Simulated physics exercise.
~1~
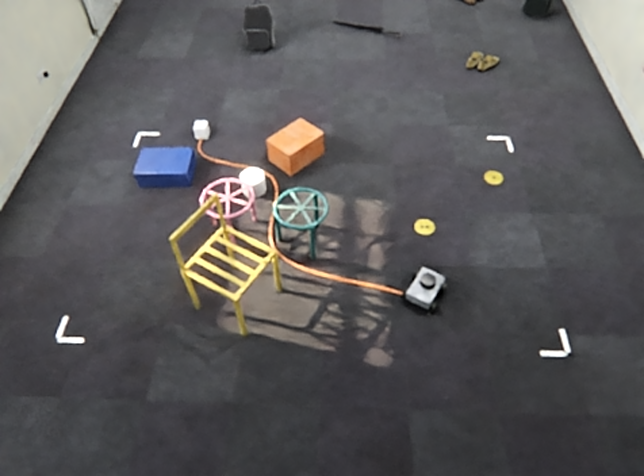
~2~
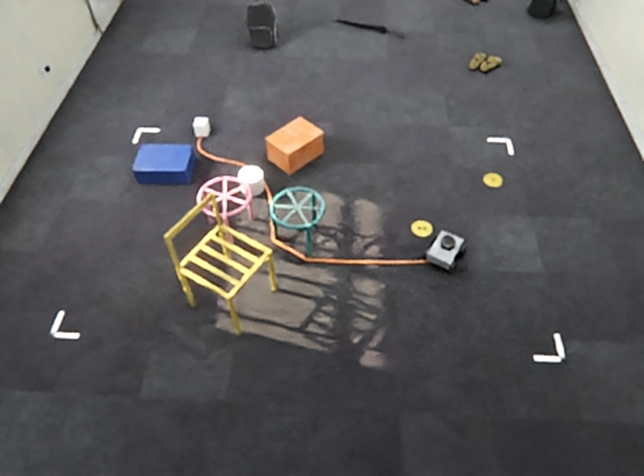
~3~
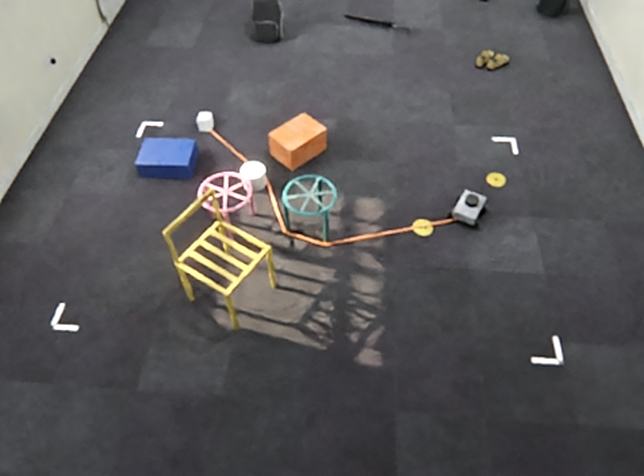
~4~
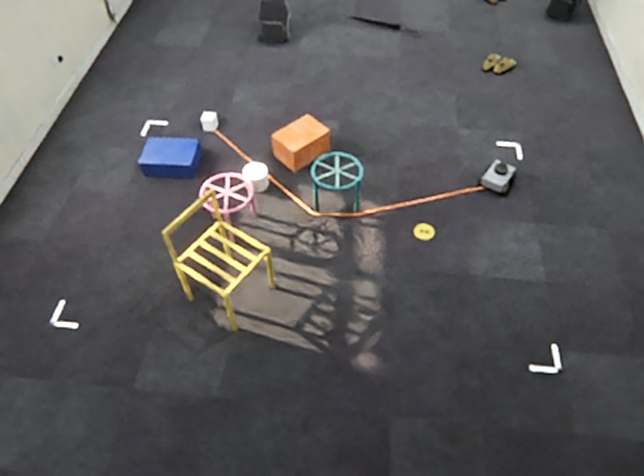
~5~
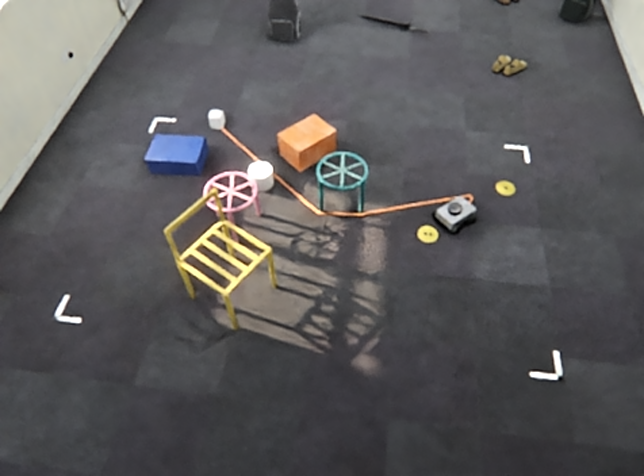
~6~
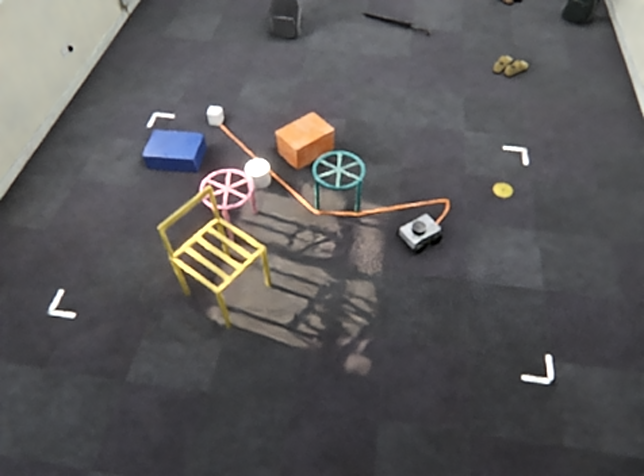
At the start, an orange lead runs across a dark floor from a small white block to a grey cart, curving past a teal stool, with a pink stool, a yellow chair, a white tub and blue and orange crates nearby. The cart rolls right and upward past a yellow mark, drawing the lead straighter. As it continues toward the second mark, the lead presses on the teal stool and drags it up and to the right, nearer the orange crate. The cart then turns back down and left, while the stool stays displaced. It ends near the first mark, the lead looped loosely behind it.
